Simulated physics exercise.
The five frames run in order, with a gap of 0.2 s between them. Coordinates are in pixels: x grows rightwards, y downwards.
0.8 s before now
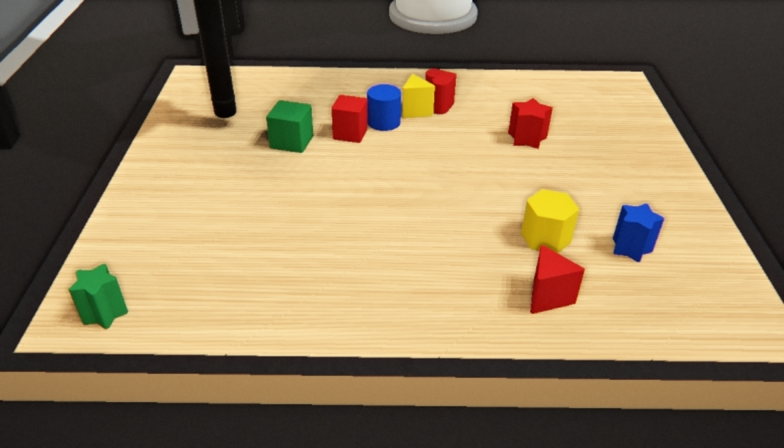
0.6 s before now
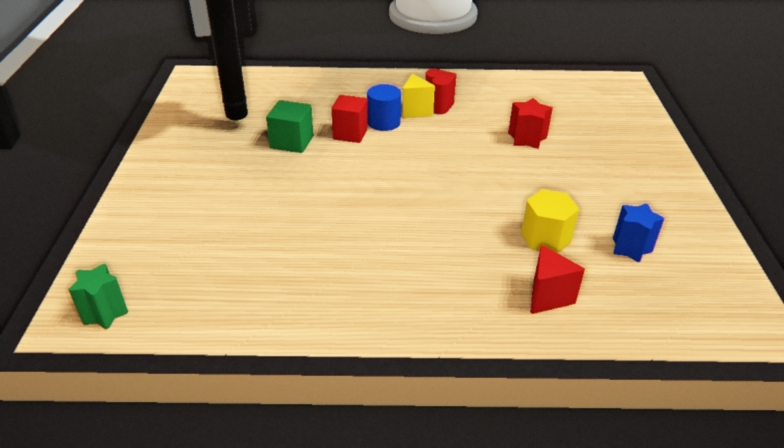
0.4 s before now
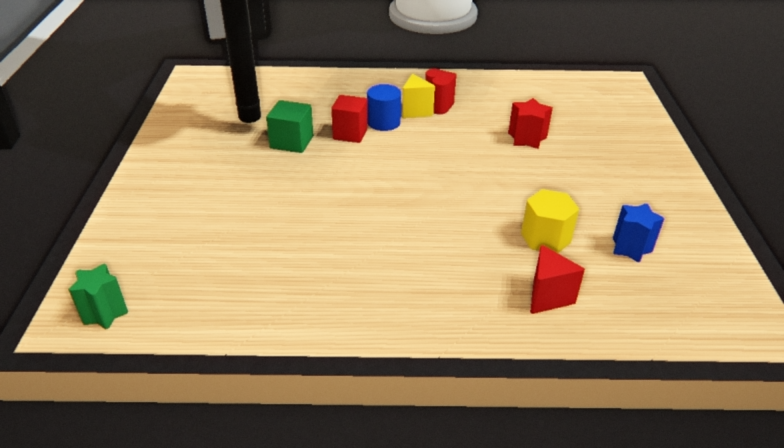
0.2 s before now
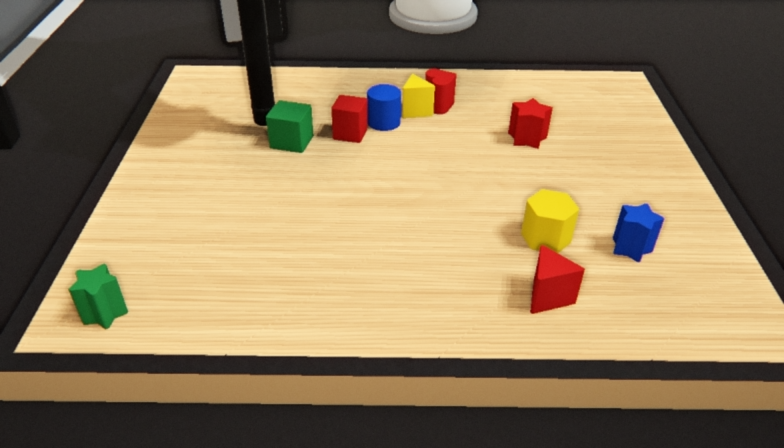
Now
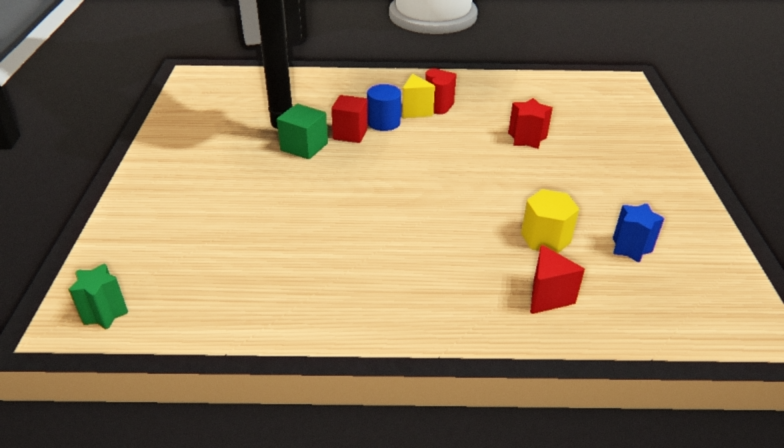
On a light wooden board scattered with coloured blocks, a black rod moves right along the upper left, reaches the green cube and pushes it slightly toward the red cube, while the other blocks stay still.
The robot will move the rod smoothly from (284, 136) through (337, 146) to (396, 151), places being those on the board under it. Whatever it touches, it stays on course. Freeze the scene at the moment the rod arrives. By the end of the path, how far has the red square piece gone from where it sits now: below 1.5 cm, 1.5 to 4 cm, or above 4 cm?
My answer is that it shifts under 1.5 cm.
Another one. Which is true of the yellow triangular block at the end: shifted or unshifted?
Stays put.
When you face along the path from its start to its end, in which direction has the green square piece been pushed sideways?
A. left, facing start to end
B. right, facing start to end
The answer is B.
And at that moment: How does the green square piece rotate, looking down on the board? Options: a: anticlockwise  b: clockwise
My answer is option b.
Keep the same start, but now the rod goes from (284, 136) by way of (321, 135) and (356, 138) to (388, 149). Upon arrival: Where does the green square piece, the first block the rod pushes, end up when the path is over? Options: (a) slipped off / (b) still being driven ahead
The answer is a.
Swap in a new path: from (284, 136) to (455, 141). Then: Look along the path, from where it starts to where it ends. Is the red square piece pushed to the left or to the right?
Answer: Leftward.
What follows on the original path. One third of the way, rod (319, 132); green square piece (327, 127), turned 45° clockwise.
Two thirds of the way, rod (356, 138); green square piece (336, 132), turned 75° clockwise; red square piece (357, 102), turned 20° anticlockwise; blue disc (386, 91).
At the end, rod (396, 140); green square piece (336, 132), turned 75° clockwise; red square piece (357, 102), turned 20° anticlockwise; blue disc (386, 91); yellow triangular block still.
